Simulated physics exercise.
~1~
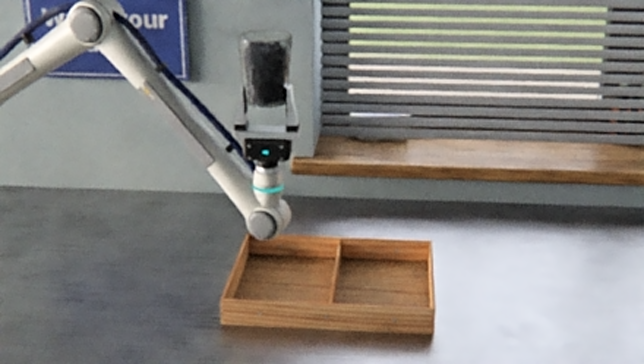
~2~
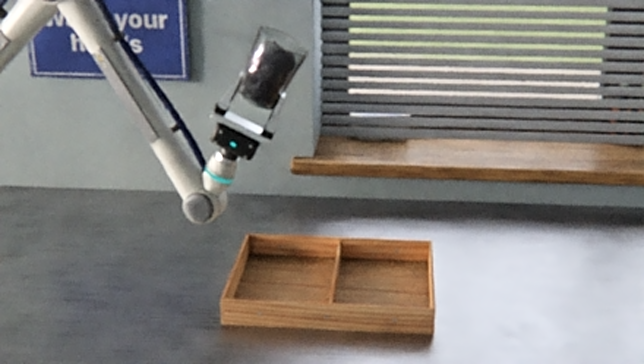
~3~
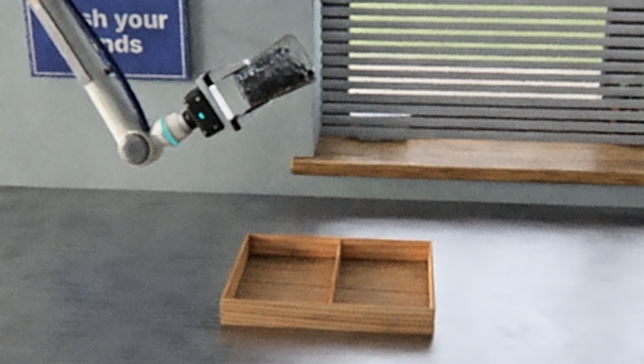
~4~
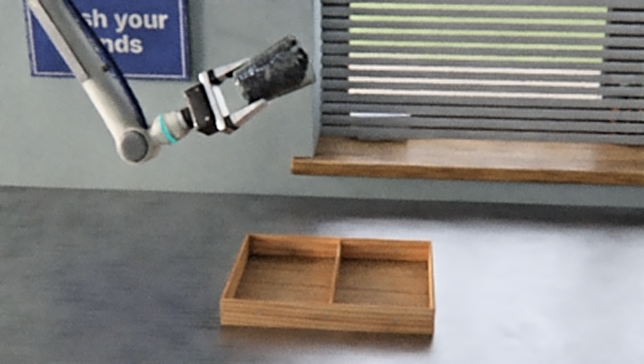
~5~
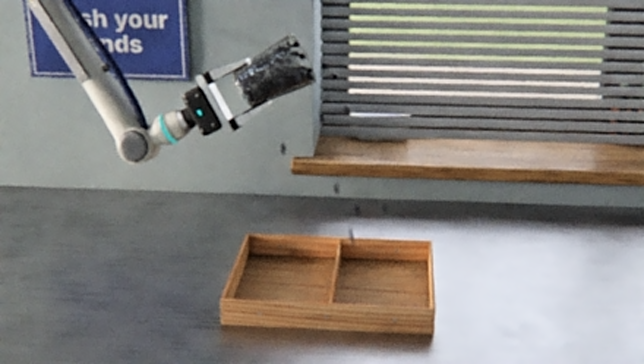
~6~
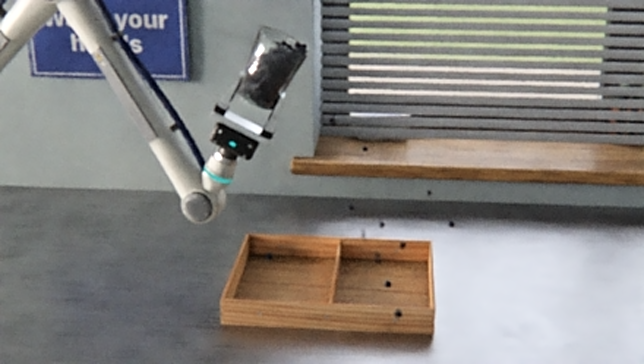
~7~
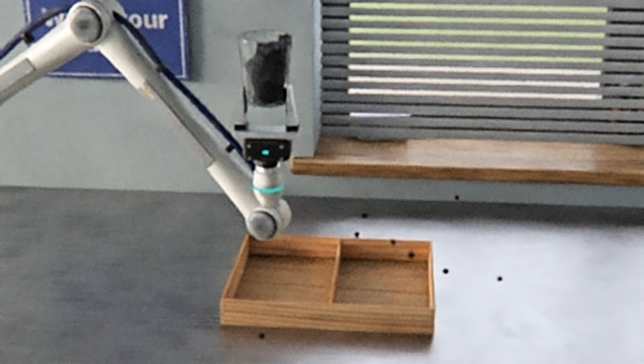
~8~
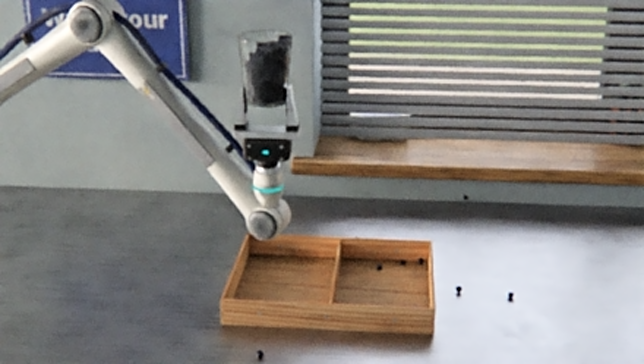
A robot arm tips a clear cup, spilling a few dark beads around a wooden tray.
